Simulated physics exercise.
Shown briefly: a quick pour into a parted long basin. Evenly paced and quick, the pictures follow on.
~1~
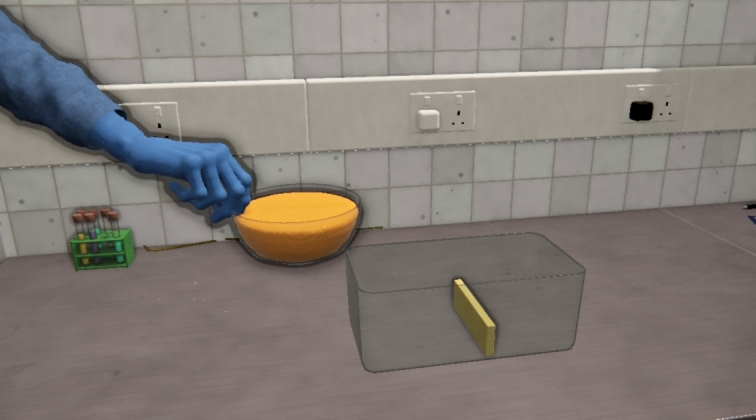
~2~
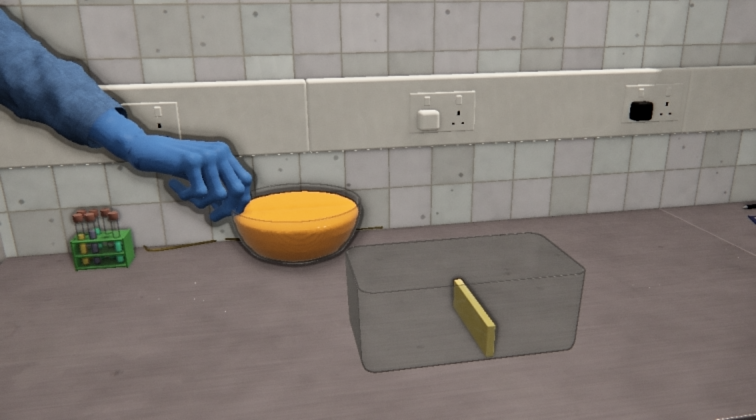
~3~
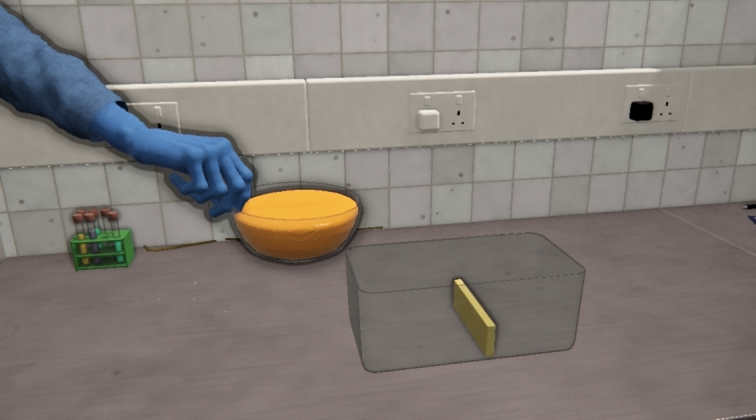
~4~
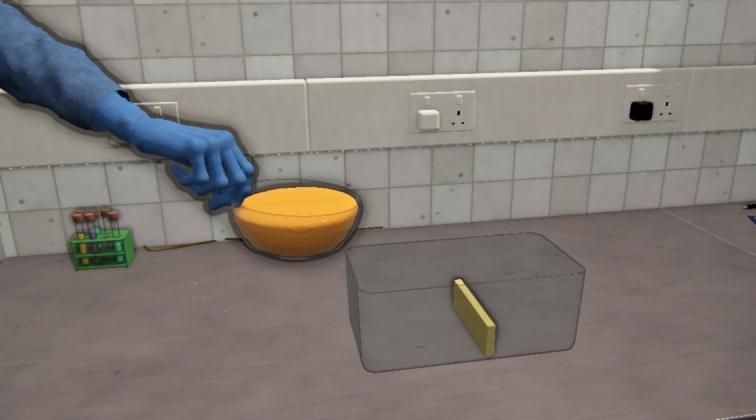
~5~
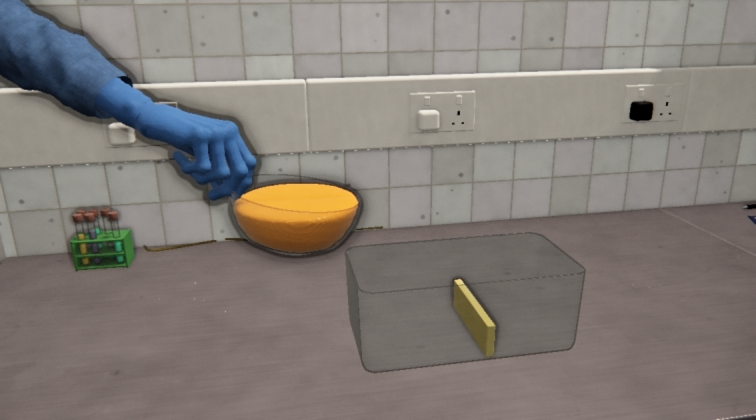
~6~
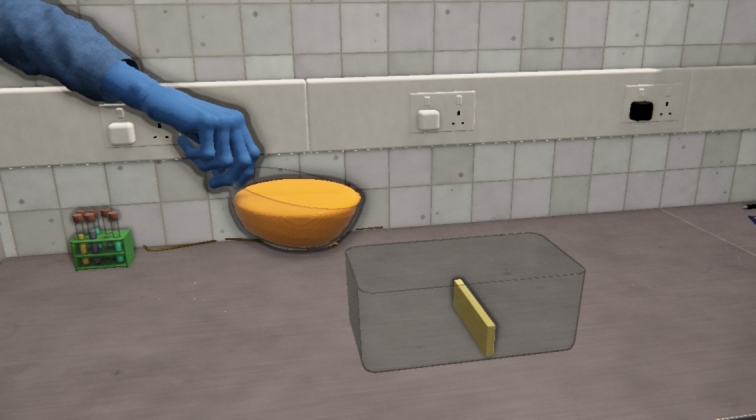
A blue arm held the left rim of an orange-filled bowl, stayed nearly still at first, then gradually tilted it a little to the right, behind a clear, long box with a yellow divider.
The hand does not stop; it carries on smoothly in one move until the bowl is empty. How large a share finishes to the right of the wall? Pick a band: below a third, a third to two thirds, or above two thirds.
Below a third.
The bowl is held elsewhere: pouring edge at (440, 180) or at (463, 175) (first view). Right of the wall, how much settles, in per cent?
90 and 75 per cent.
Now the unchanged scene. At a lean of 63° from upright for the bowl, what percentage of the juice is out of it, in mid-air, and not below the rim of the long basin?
That works out near 35 percent.
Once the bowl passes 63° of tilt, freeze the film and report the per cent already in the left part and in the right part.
I'd put the left part near 15 per cent and the right part near 0.
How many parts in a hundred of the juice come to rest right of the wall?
Roughly 5 %.
A moment on, the bowl is tipped part way and 46 per cent is still to pour, 17 is left of the wall and 0 right of it.
Next, the bowl is tipped on its side and 5 per cent is still to pour, 80 is left of the wall and 2 right of it.
Then the bowl is tipped on its side and 0 per cent is still to pour, 94 is left of the wall and 5 right of it.
Later the bowl is tipped on its side and 0 per cent is still to pour, 94 is left of the wall and 5 right of it.
In the end 94 per cent lies left of the wall, 5 right of it and 0 outside.
